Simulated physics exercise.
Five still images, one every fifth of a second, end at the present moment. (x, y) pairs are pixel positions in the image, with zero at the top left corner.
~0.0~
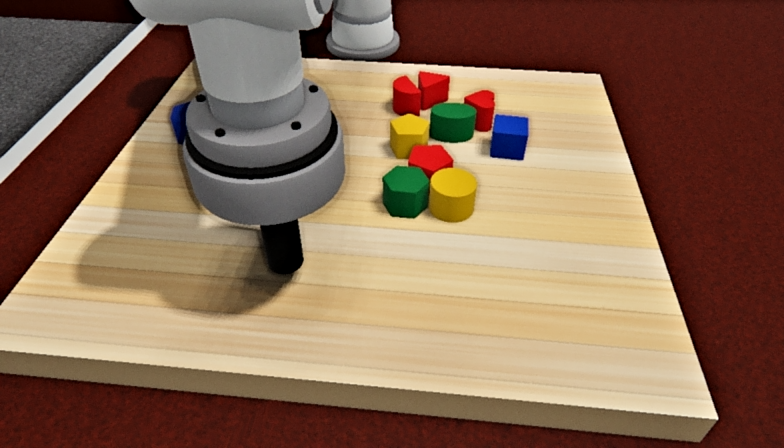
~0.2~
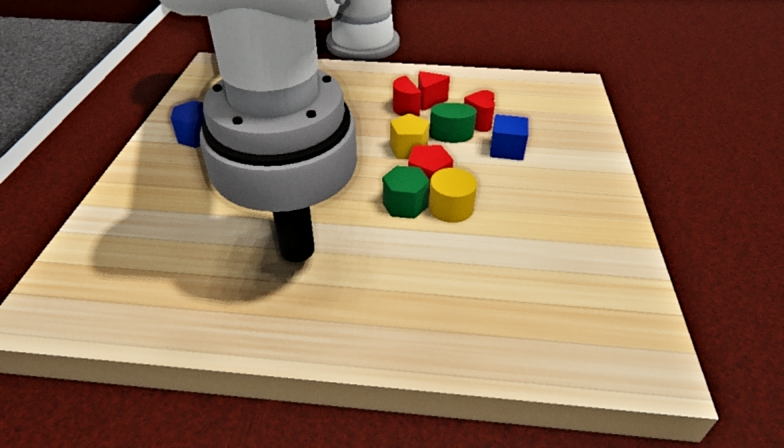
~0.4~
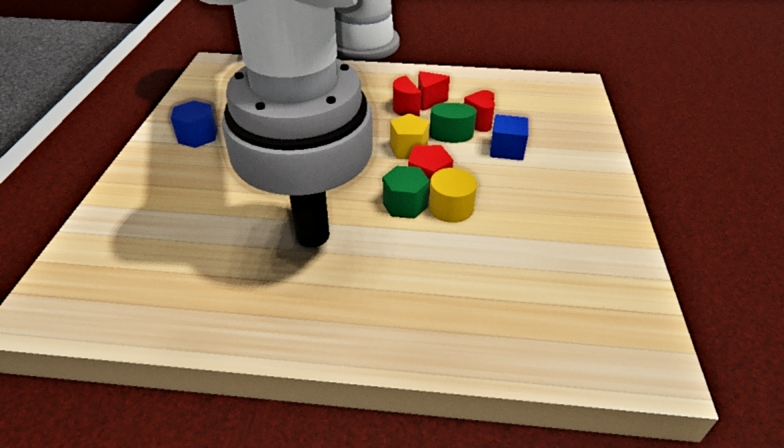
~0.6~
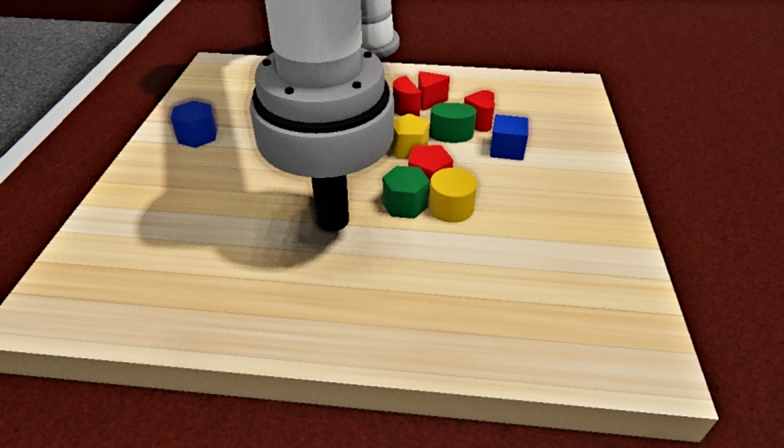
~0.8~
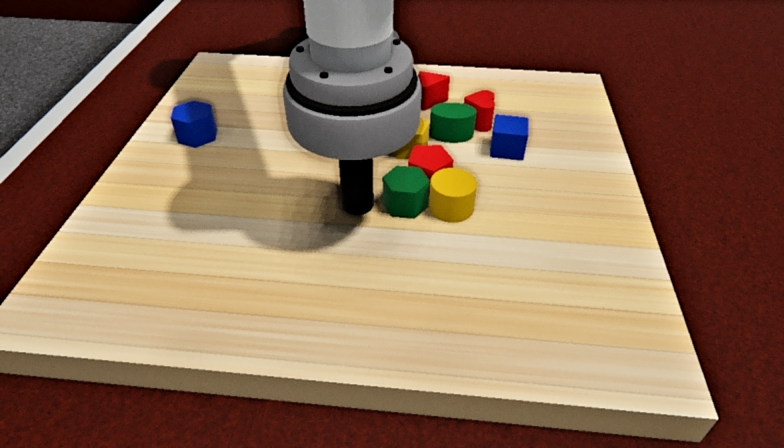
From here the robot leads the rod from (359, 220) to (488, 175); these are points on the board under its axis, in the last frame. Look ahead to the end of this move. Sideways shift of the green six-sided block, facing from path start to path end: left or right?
The left-hand side.
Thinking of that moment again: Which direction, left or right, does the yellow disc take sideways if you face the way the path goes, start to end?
Right.
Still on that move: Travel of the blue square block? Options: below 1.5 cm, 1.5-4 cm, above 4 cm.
Ends 1.5 to 4 cm away.
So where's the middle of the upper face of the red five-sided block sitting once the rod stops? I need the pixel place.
I'd expect the centre of its top face to be at (459, 126).
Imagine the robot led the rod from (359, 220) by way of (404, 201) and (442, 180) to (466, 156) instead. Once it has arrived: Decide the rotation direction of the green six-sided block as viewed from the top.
From the top, the block rotates clockwise.
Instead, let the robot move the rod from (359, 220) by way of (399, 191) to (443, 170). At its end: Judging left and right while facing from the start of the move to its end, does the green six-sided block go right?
Answer: Yes.
What follows on the original path. One third of the way, rod at (406, 190); green six-sided block at (438, 167); red five-sided block at (446, 144), turned 30° anticlockwise; yellow disc at (477, 181).
Two thirds of the way, rod at (450, 175); green six-sided block at (475, 150), turned 25° anticlockwise; red five-sided block at (457, 130), turned 50° anticlockwise; yellow disc at (493, 180).
At the end, rod at (490, 161); green six-sided block at (507, 132), turned 50° anticlockwise; red five-sided block at (459, 126), turned 70° anticlockwise; yellow disc at (493, 180); blue square block at (523, 115).
